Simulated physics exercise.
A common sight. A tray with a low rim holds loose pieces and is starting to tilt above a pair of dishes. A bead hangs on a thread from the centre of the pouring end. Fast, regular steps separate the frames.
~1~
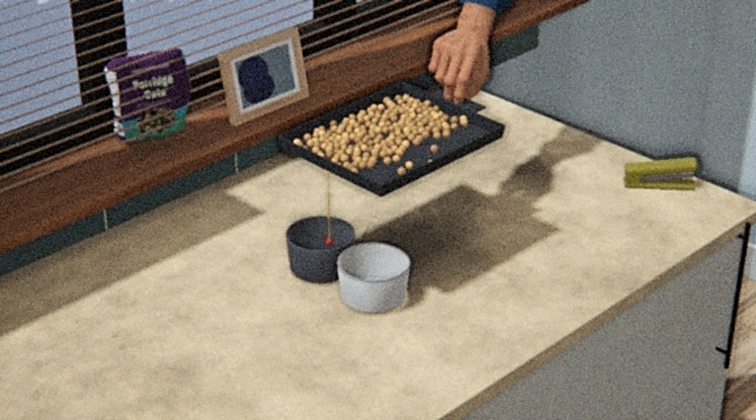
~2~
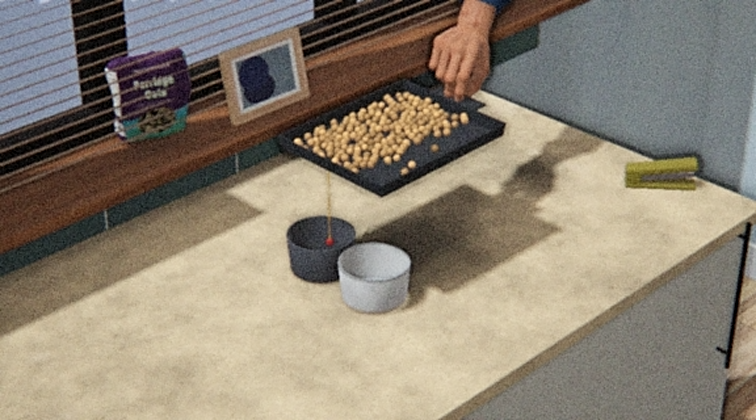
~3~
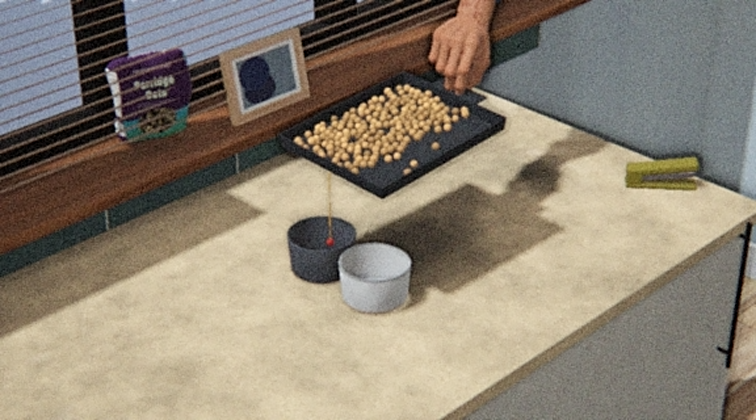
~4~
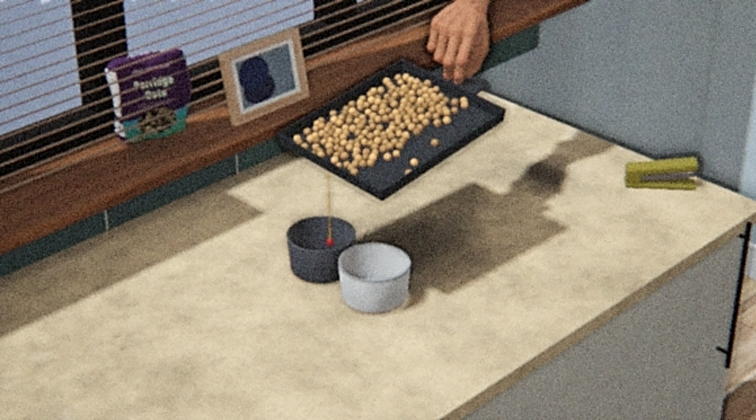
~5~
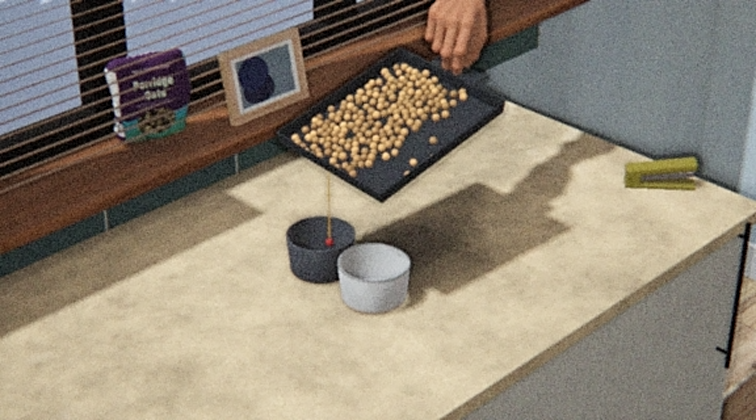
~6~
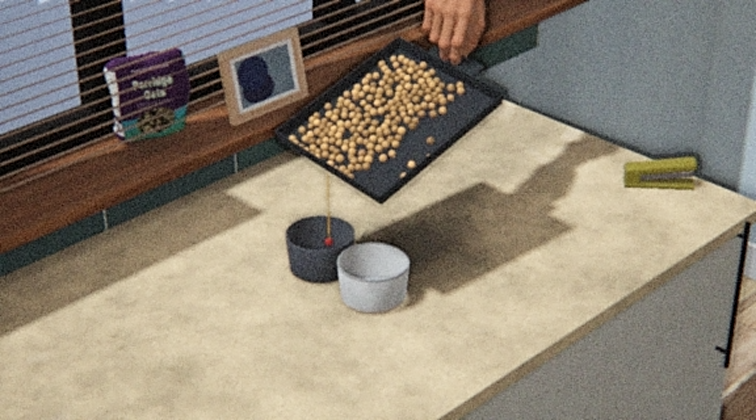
The clip opens on a hand holding a dark, low-rimmed tray of round wooden beads nearly level above a dark dish and a pale one, with a red bead hanging on a thread. The hand then lifts the far side, gradually tilting the tray toward its near right corner, and the load begins shifting.
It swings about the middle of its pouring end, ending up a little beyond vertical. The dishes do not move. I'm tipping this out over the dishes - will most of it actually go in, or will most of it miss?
Most of it will miss.
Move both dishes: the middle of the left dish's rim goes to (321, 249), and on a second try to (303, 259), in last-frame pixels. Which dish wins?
First try, the rightmost dish; second try, the rightmost dish.
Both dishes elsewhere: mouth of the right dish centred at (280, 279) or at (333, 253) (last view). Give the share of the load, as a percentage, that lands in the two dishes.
It comes to near 0 per cent the first time and near 0 per cent the second time.
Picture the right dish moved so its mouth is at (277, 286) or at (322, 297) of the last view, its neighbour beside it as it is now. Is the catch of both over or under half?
For the two tries in order: Not as much as half, not as much as half.
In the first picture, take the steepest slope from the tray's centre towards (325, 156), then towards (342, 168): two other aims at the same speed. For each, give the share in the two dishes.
In turn some 0 and 0 per cent.
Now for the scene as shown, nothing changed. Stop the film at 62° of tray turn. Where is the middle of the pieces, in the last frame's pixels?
I'd mark the middle close to (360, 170).
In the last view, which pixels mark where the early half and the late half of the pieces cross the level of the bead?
Around (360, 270) at first; around (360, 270) after that.
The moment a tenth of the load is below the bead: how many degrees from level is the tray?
A tilt of roughly 75°.
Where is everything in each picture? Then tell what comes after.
Corners of the pouring end at (281, 136) and (381, 184), level; middle of the load at (378, 130), round wooden beads; left dish at (295, 260); right dish at (348, 290); bead on its thread at (329, 242), in the first frame.
Corners of the pouring end at (282, 135) and (382, 185), level; middle of the load at (379, 129), in the second frame.
Corners of the pouring end at (282, 134) and (382, 187), tipped barely, lowest at the right corner; middle of the load at (379, 125), in the third frame.
Corners of the pouring end at (281, 133) and (381, 189), tipped a little, lowest at the right corner; middle of the load at (378, 119), in the fourth frame.
Corners of the pouring end at (279, 132) and (381, 192), tipped a little, lowest at the right corner; middle of the load at (377, 115), in the fifth frame.
Corners of the pouring end at (278, 131) and (380, 194), tipped clearly, lowest at the right corner; middle of the load at (374, 112), nearly all on the move; left dish at (295, 260); right dish at (348, 289), in the sixth frame.
Soon after the last picture, tray tipped steeply; nearly all on the tray; a stray few outside both; a small part in the air.
A little later, tray tipped right over; about a quarter on the tray; a small part in the right dish; about half outside both; about a quarter in the air.
Later still, tray tipped past a quarter turn; about a quarter in the right dish; most outside both.
By the end, tray tipped past a quarter turn; about a quarter in the right dish; none in the left dish; most outside both.
